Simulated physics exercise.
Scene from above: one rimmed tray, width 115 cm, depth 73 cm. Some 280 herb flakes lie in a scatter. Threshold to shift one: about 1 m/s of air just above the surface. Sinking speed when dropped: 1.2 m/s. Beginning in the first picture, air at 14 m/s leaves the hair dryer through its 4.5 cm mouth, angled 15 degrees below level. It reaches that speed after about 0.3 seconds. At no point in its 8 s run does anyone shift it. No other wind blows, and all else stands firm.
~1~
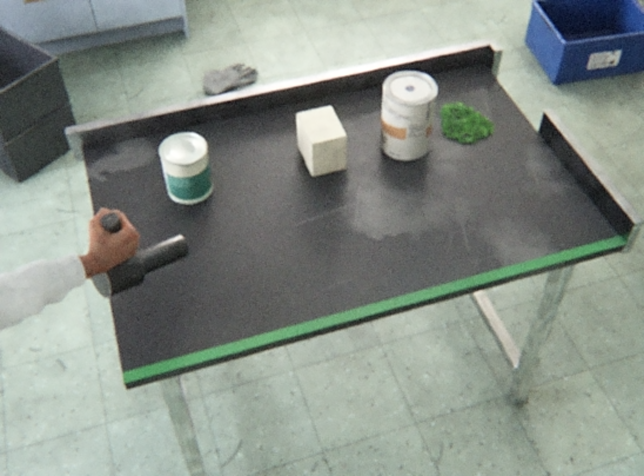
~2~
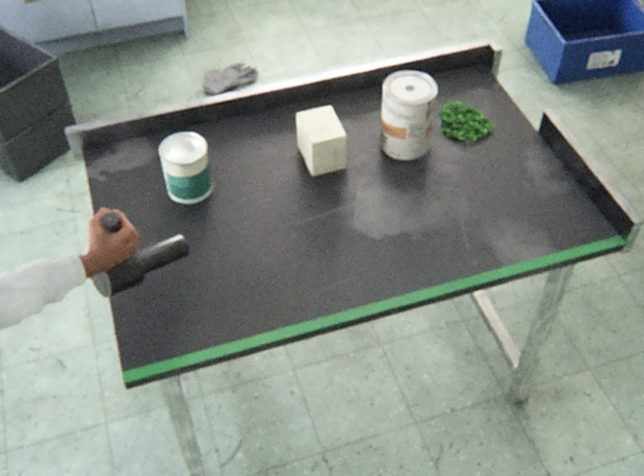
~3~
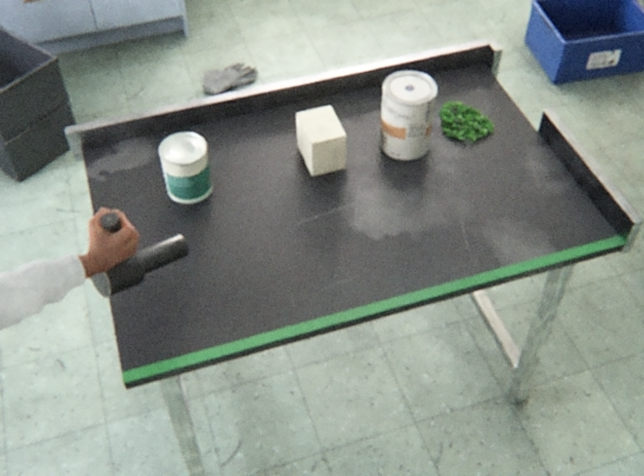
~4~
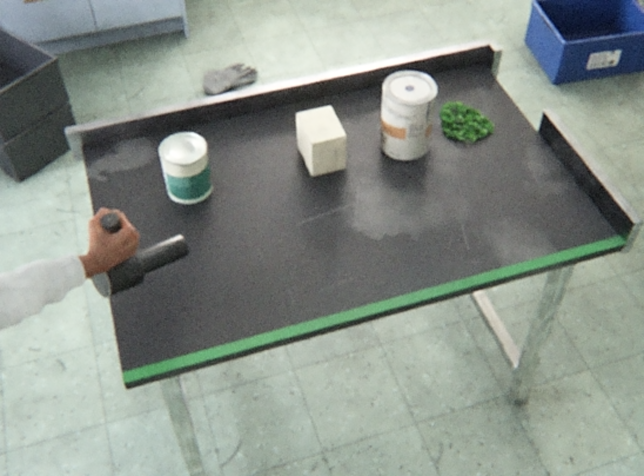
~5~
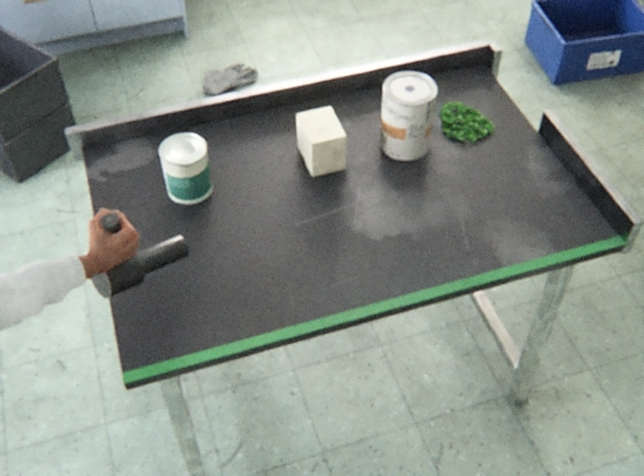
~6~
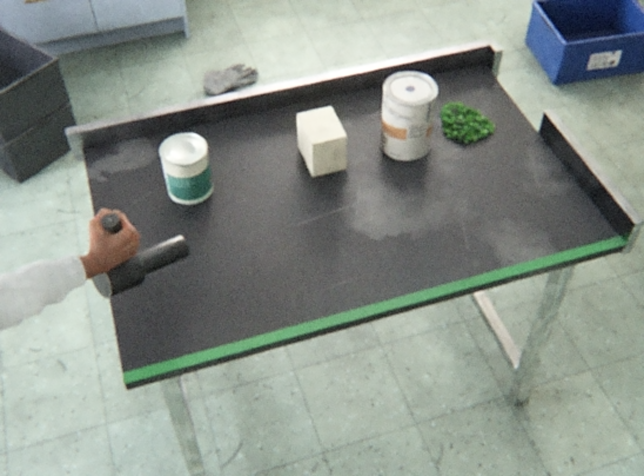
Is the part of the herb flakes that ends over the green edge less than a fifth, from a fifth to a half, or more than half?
It is not even a fifth.
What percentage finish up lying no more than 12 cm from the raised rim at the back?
Around 0 in a hundred.
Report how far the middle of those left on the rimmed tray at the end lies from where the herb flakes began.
The middle ends up about 5 cm from the start.
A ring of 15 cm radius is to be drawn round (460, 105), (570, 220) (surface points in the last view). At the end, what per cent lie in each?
I would say around 30 % and 0 % respectively.
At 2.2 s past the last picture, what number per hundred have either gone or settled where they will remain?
70 per cent.
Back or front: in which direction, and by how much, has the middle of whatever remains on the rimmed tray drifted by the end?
Shift toward the far edge, approx. 5 cm.
Then, 1.2 s after the last picture the count stands so, 0 % are over the green edge; the middle of those still in play is near (461, 116).
Then, 2.2 s after the last picture the count stands so, 0 % are over the green edge; the middle of those still in play is near (459, 116).
Then, 4.1 s after the last picture the count stands so, 1 % are over the green edge; the middle of those still in play is near (459, 116).
Then, 7.7 s after the last picture, at the end, 1 % are over the green edge; the middle of those still in play is near (452, 114).
